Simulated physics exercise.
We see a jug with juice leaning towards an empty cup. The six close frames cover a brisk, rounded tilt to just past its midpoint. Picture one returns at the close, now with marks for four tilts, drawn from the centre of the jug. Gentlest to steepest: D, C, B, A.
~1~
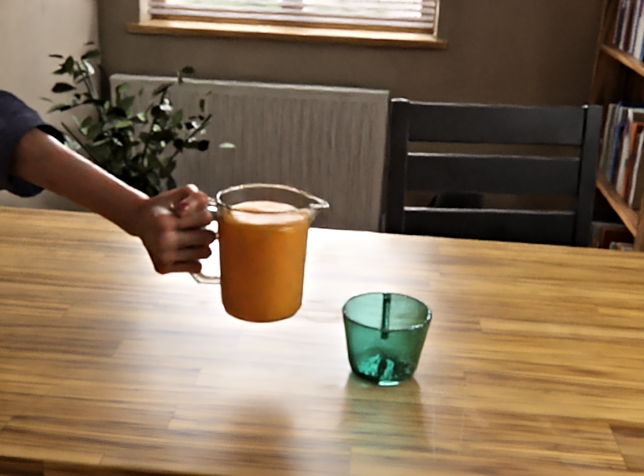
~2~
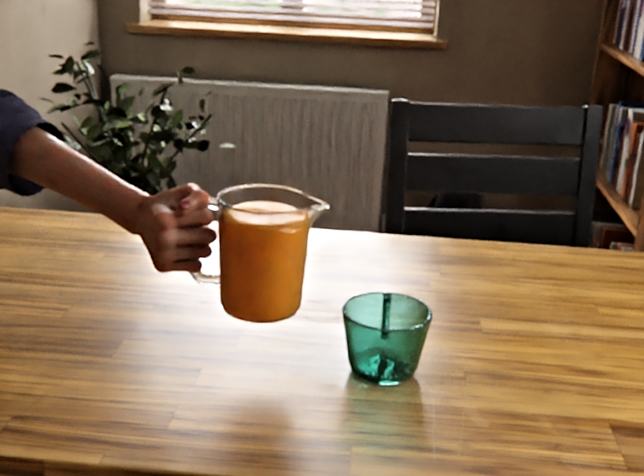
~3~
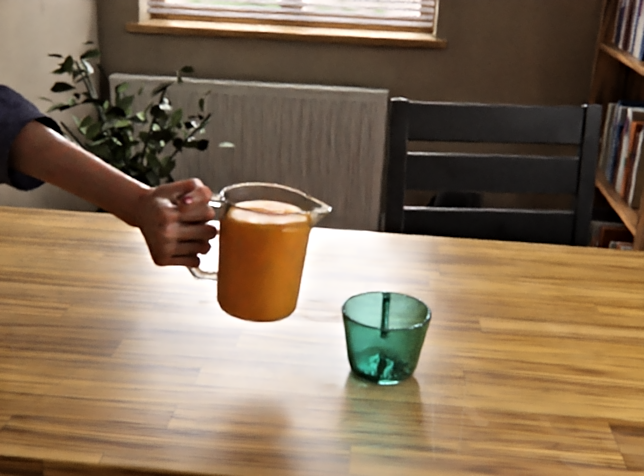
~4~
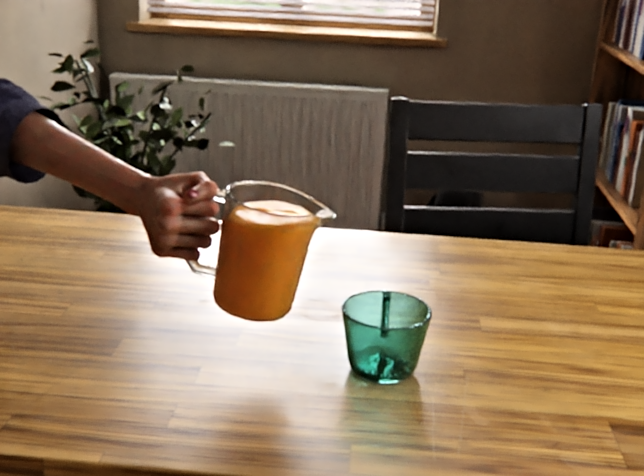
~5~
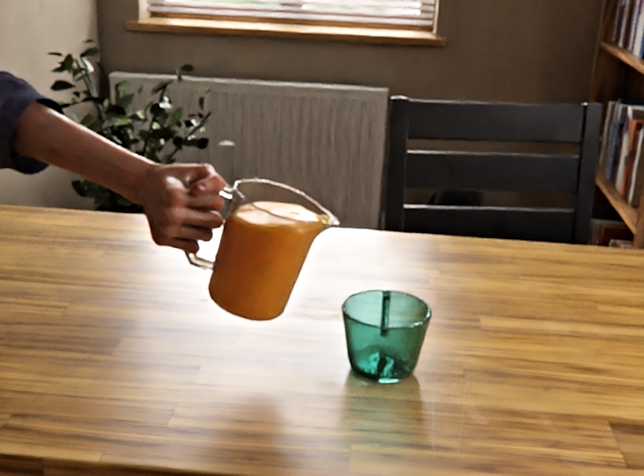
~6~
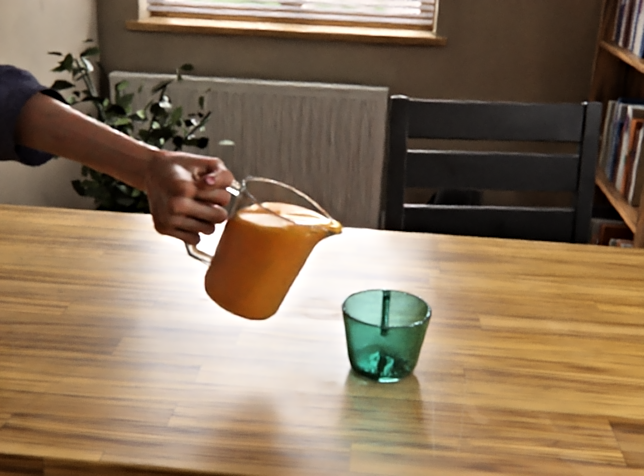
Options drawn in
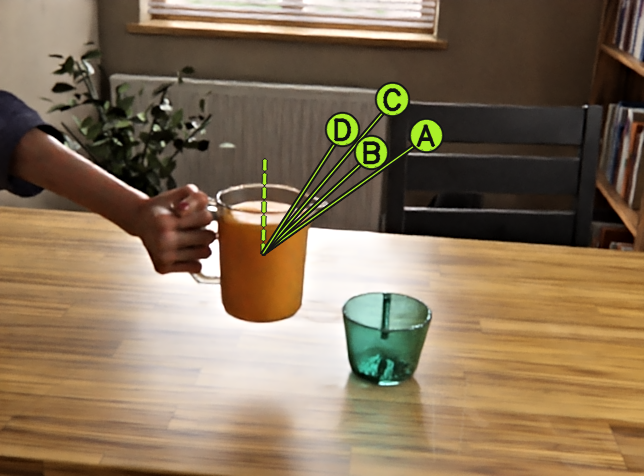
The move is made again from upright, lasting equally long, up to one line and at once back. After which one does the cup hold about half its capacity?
Go for A.
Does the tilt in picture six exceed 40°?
No.
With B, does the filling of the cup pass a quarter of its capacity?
Yes.
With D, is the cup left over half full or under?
Under half.
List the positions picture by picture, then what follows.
In the first picture, upright, lip at (326, 205); rim of the cup round (387, 310); nothing has left yet.
In the second picture, upright, lip at (327, 207); nothing has left yet.
In the third picture, tipped about 5°, lip at (330, 210); nothing has left yet.
In the fourth picture, tipped about 10°, lip at (334, 215); nothing has left yet.
In the fifth picture, tipped about 16°, lip at (338, 223); nothing has left yet.
In the sixth picture, tipped about 23°, lip at (341, 231); nothing has left yet.
On the marked copy, A at (413, 146); B at (359, 165); C at (382, 113); D at (334, 144).
With A, the cup ends with about 50 % of what it can hold.
With B, the cup ends with about 35 % of what it can hold.
With C, the cup ends with about 25 % of what it can hold.
With D, the cup ends with about 14 % of what it can hold.
